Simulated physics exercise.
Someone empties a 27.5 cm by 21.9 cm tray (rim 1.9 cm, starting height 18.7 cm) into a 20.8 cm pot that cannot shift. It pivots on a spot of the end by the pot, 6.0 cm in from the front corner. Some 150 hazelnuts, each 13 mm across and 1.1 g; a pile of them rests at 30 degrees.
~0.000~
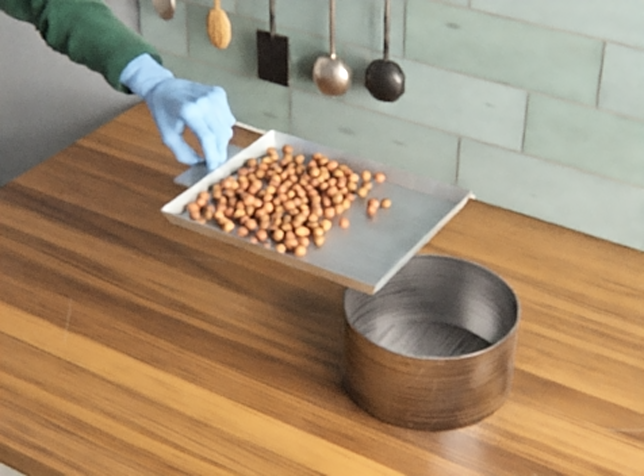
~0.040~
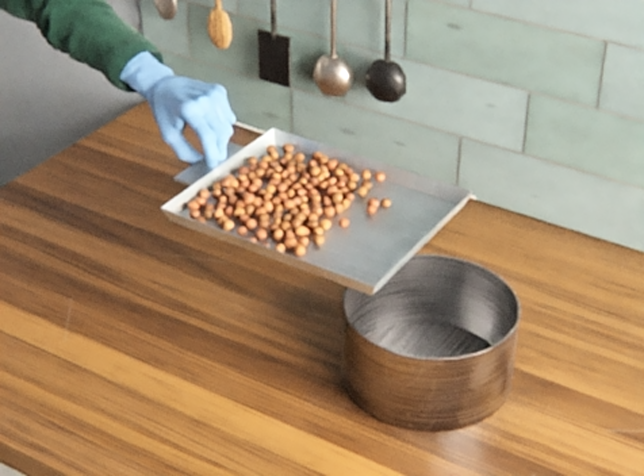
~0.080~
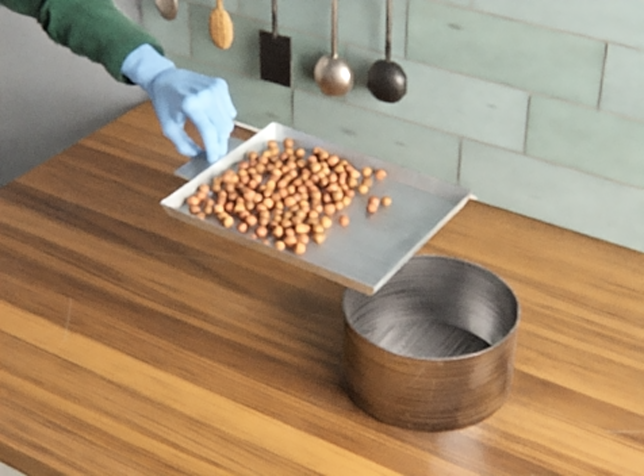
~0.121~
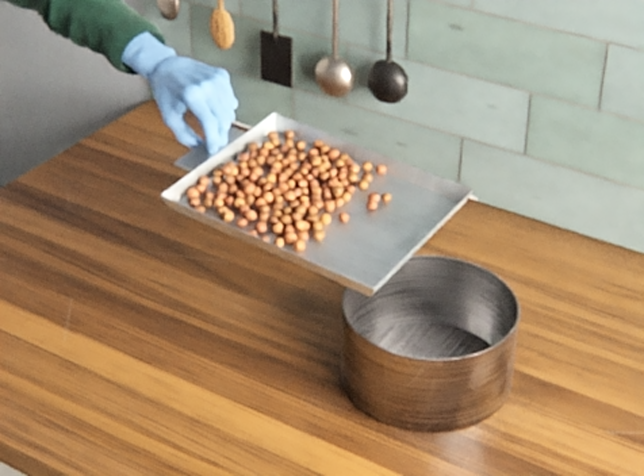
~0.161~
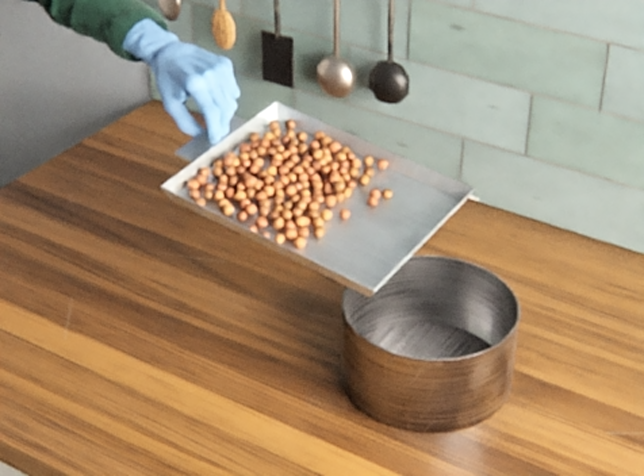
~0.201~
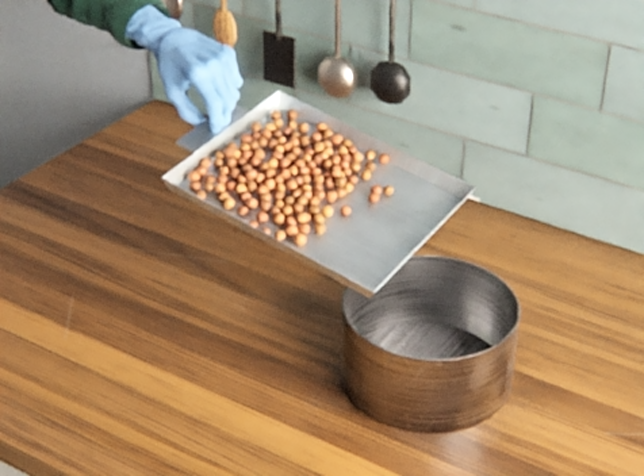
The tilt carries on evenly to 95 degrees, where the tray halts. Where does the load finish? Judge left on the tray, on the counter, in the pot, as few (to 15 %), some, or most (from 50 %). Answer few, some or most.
Tray few, counter most, pot some.
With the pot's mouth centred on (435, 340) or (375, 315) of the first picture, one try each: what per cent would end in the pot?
Some 95 and 55 per cent.
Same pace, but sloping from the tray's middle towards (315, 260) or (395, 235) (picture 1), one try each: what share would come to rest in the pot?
Some 5 and 80 per cent.
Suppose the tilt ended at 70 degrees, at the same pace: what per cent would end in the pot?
It would be near 40 per cent.
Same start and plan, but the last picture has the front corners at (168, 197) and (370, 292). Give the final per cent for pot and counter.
Pot 5, counter 95.
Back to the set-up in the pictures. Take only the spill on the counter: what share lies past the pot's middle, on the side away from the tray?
Roughly 80 per cent.
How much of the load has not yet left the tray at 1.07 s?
Roughly 25 per cent.
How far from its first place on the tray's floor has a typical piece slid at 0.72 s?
About 17 cm.
After 0.72 s, tilt 51 degrees; the tray holds 80 %, the pot 0 %.
Then, at 1.07 s, tilt 78 degrees; the tray holds 25 %, the pot 25 %.
Then, at 1.50 s, tilt 95 degrees; the tray holds 0 %, the pot 40 %.
At rest (2.4 s), tray 0 %, counter 55 %, pot 45 %.
